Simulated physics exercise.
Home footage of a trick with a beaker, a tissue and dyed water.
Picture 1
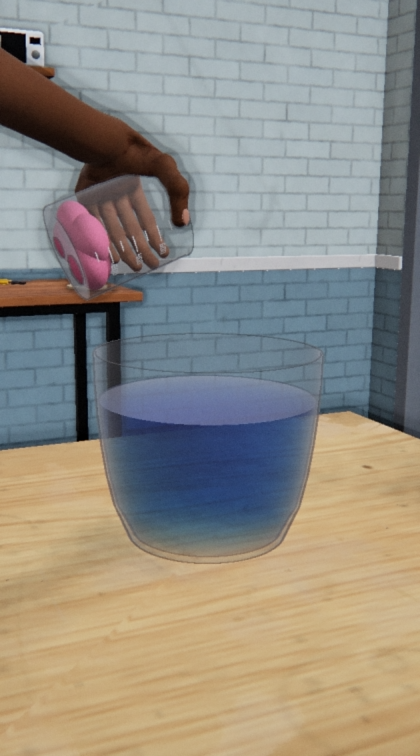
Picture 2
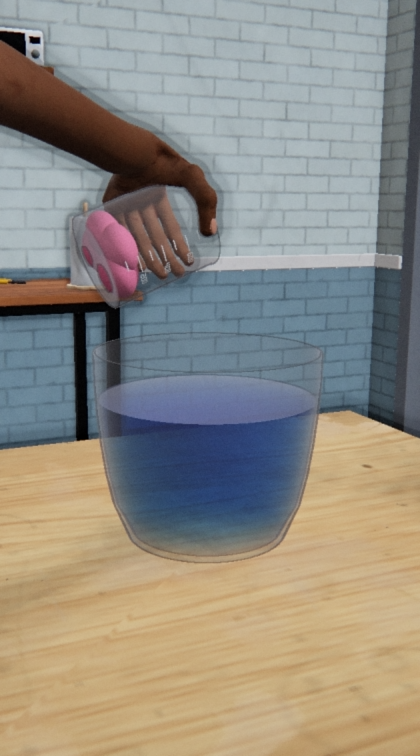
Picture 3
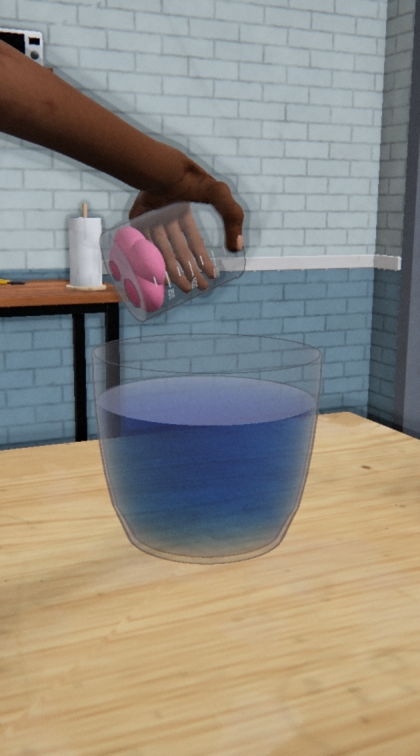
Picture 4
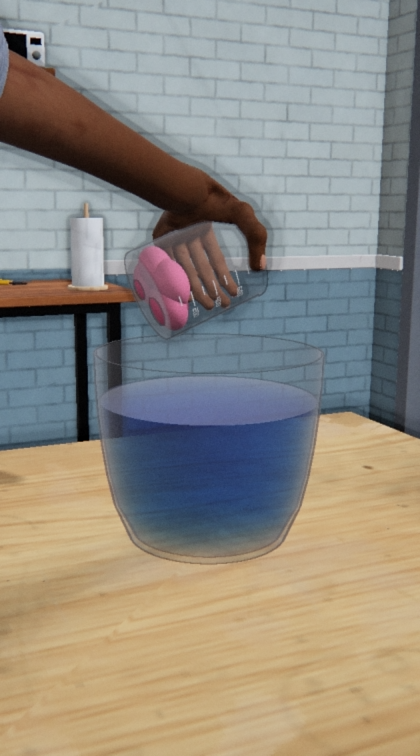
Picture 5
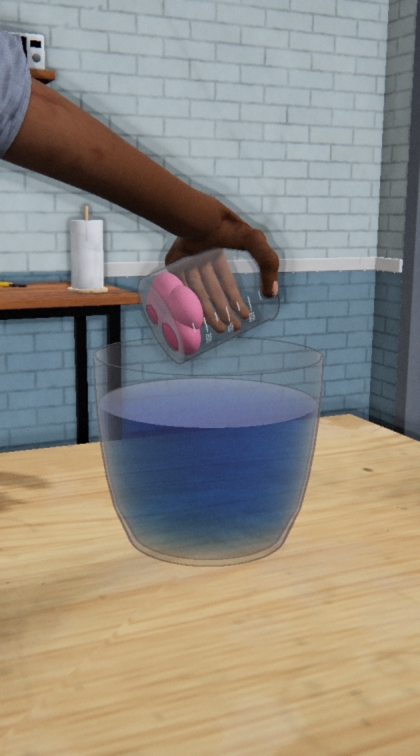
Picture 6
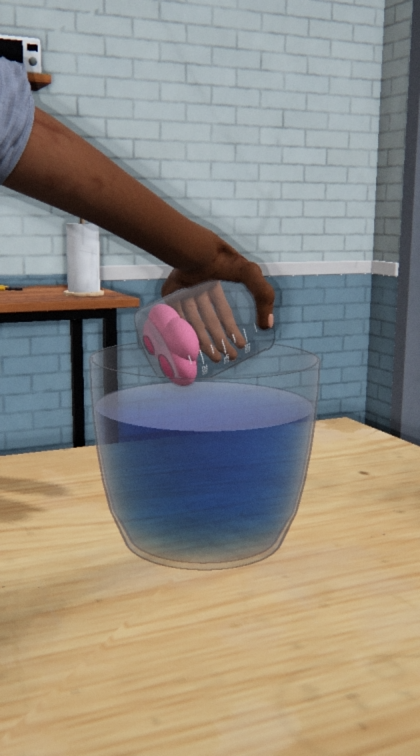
In a kitchen with brick walls, a hand lowered a clear beaker on its side, a pink wad of tissue inside, moving right and down until it was just over blue water in a clear tub.
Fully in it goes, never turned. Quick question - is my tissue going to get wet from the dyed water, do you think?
I expect it will get drenched down there.
Next, the beaker enters the dyed water.
After that, dyed water pours in as the air escapes.
Finally, the beaker is under, flooded, and the tissue is wet.
